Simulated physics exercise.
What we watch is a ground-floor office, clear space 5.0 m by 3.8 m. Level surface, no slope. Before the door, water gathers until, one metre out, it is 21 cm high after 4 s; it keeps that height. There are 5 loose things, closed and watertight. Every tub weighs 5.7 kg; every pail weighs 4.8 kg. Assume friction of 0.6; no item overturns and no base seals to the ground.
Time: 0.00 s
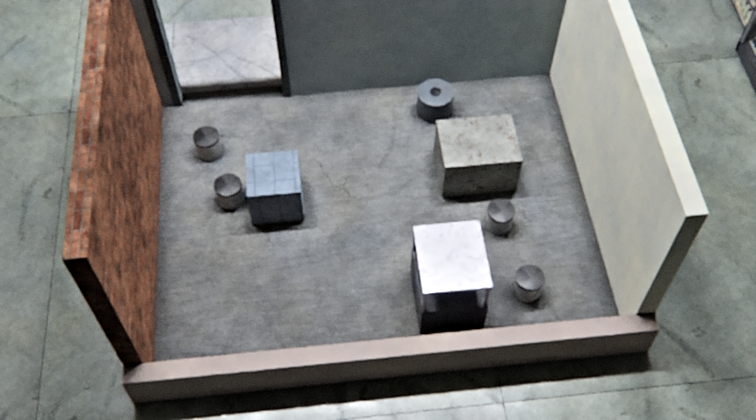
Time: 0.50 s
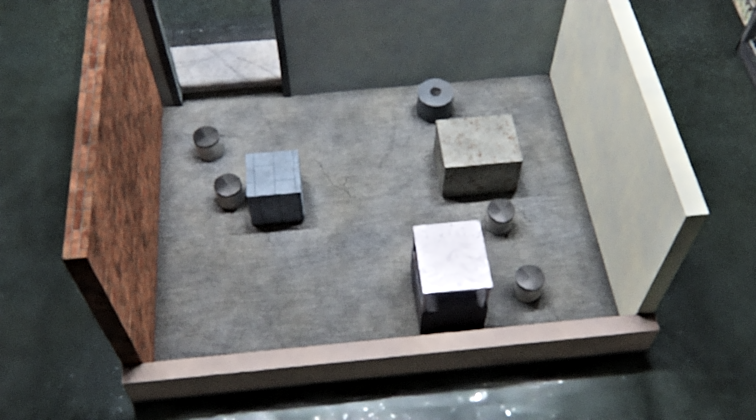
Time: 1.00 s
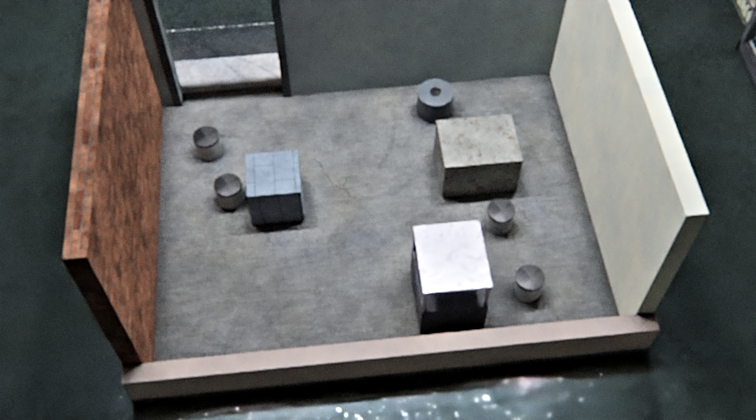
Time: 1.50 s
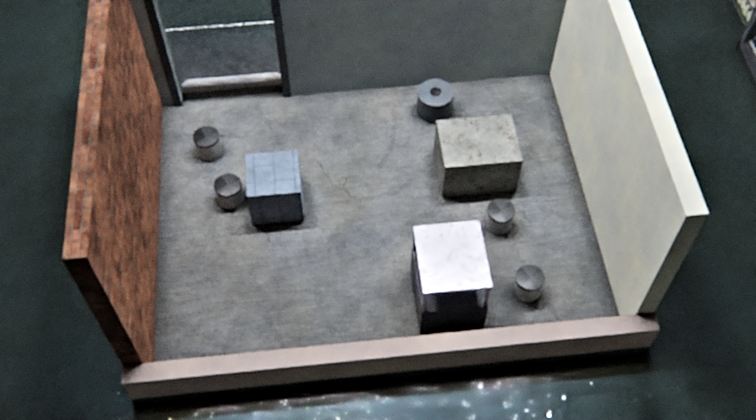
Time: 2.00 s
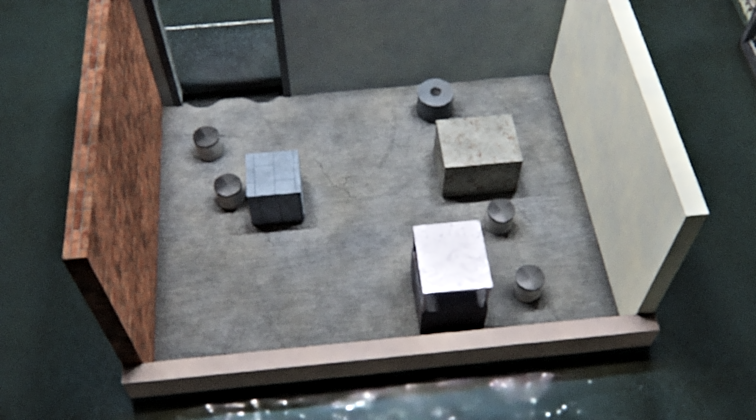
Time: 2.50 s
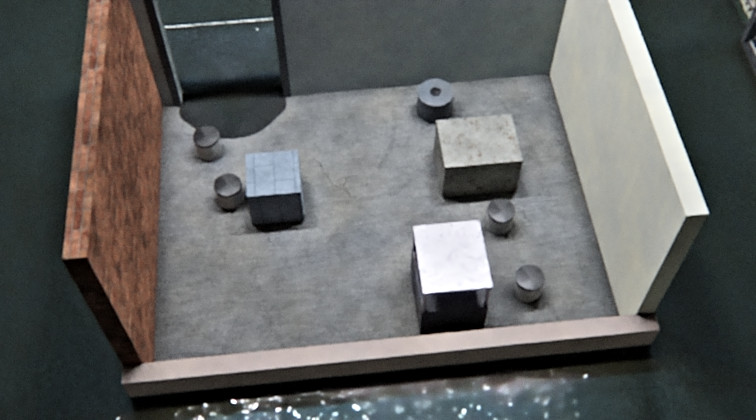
In this clip, dark water covers the ground outside a walled room holding blocks and small round objects, then creeps over the pale doorway threshold and spreads in a small rounded patch onto the floor, while the objects stay still.
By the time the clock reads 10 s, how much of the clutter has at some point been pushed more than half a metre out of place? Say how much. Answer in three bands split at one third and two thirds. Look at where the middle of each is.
One third to two thirds.
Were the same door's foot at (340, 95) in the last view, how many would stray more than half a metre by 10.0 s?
The answer would then be 0.
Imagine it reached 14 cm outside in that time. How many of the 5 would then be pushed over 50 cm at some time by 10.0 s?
Then the count would be 2.
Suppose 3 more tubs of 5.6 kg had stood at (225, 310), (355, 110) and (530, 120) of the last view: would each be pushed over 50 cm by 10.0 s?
So the first ends up past the threshold, the second below the threshold, the third below the threshold.
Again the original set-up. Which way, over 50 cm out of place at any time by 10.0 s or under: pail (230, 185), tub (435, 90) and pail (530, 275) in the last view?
Same order as the question: Greater, smaller, smaller.
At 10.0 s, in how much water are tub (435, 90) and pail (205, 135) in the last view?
Close to 4 and 13 centimetres.
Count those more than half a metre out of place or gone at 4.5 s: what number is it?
I make it 1.
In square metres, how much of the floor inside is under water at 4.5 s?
Roughly 5.0 m2 of it is wet.
After 3.5 s 0 of 5 are over 50 cm from their spots; 0 afloat.
After 4.5 s 1 of 5 are over 50 cm from their spots; 1 afloat.
After 7.0 s 2 of 5 are over 50 cm from their spots; 2 afloat.
After 10.0 s 2 of 5 are over 50 cm from their spots, and 2 have been at some point; 2 afloat.
